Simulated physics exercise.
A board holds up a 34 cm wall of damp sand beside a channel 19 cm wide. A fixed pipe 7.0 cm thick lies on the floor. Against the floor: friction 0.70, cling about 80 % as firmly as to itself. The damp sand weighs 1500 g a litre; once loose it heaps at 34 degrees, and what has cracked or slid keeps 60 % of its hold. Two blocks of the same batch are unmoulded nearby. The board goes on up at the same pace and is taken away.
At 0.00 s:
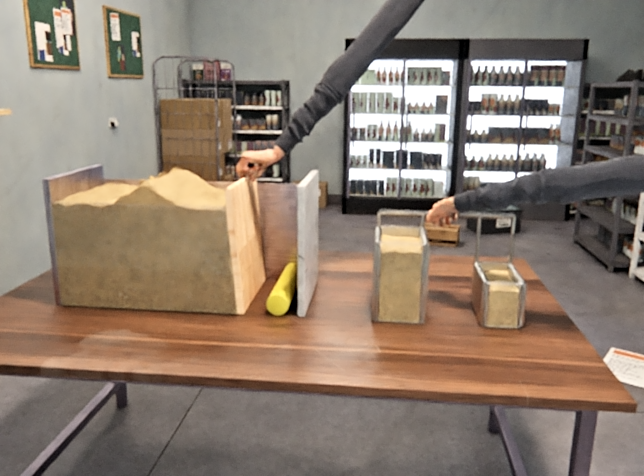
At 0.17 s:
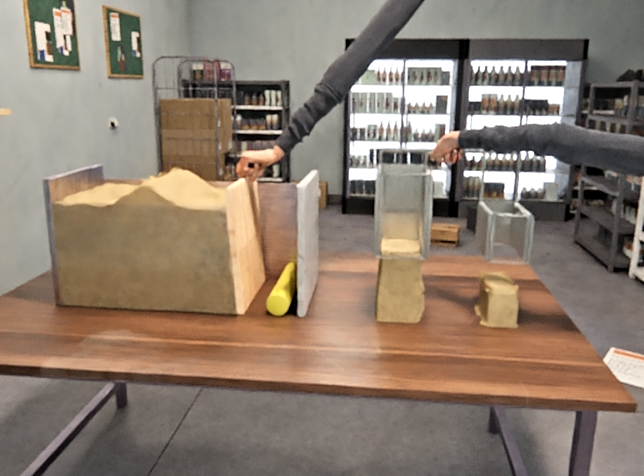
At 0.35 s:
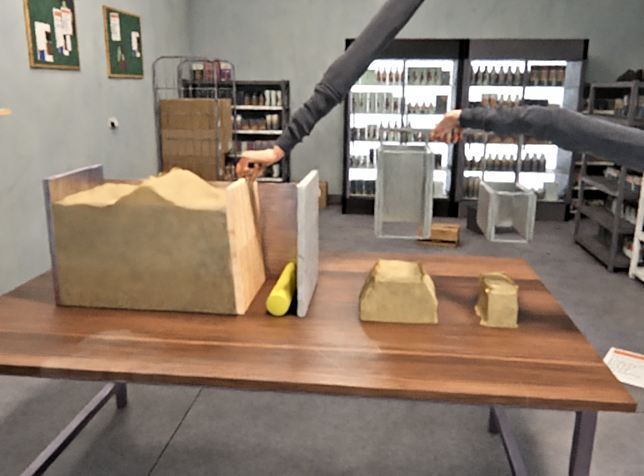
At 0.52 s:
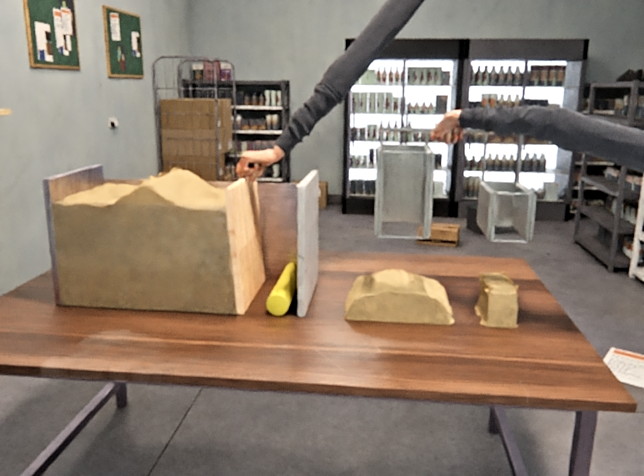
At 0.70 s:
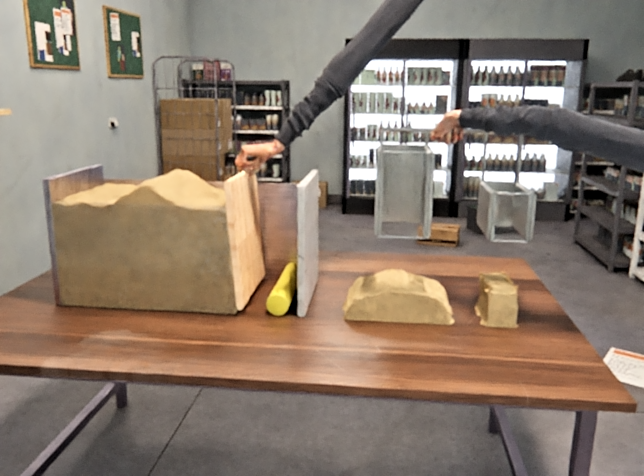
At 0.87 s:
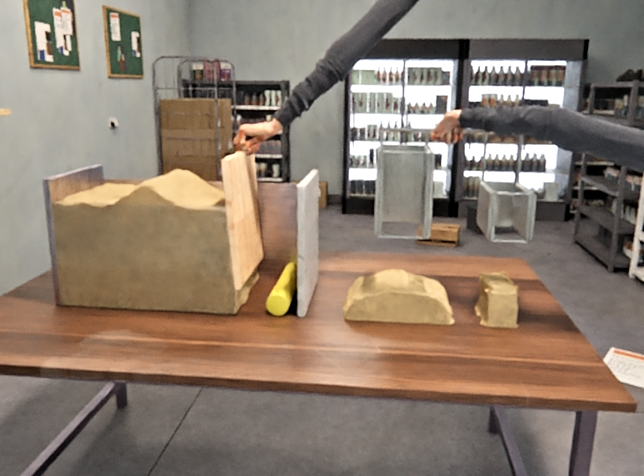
In this clip, a hand lifts two clear moulds off blocks of damp sand; the taller block slumps and spreads while the shorter barely changes. Another hand then raises a board beside a larger sand mass near a yellow cylinder.
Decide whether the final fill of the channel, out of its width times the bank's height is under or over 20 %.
Expect over 20 %.
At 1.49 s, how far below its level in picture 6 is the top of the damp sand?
About 4.0 cm.
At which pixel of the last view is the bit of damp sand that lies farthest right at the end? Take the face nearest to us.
Around (280, 283).
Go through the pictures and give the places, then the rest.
The first picture shows top of the board at (226, 207), not yet moved; top of the damp sand at (149, 185); blocks stand 23 cm, 12 cm (left to right).
The second picture shows top of the board at (226, 207), not yet moved; top of the damp sand at (149, 185); blocks stand 21 cm, 11 cm (left to right).
The third picture shows top of the board at (226, 207), not yet moved; top of the damp sand at (149, 185); blocks stand 14 cm, 11 cm (left to right).
The fourth picture shows top of the board at (226, 207), not yet moved; top of the damp sand at (149, 185); blocks stand 11 cm, 11 cm (left to right).
The fifth picture shows top of the board at (225, 200), moved 2.2 cm; top of the damp sand at (149, 185); blocks stand 11 cm, 11 cm (left to right).
The sixth picture shows top of the board at (223, 178), moved 8.9 cm; top of the damp sand at (149, 185); blocks stand 11 cm, 11 cm (left to right).
After 1.16 s, the face still stands, with nothing on top of the pipe; the channel is 0 % full.
After 1.49 s, the fallen stuff reaches 45 % of the way across, with nothing on top of the pipe; the channel is 20 % full.
After 1.83 s, the fallen stuff reaches 70 % of the way across, with 6.1 cm on top of the pipe; the channel is 30 % full.
After 2.16 s, the fallen stuff reaches 71 % of the way across, with 6.4 cm on top of the pipe; the channel is 30 % full.
After 2.21 s, at the end, the fallen stuff reaches 71 % of the way across, with 6.4 cm on top of the pipe; the channel is 30 % full.
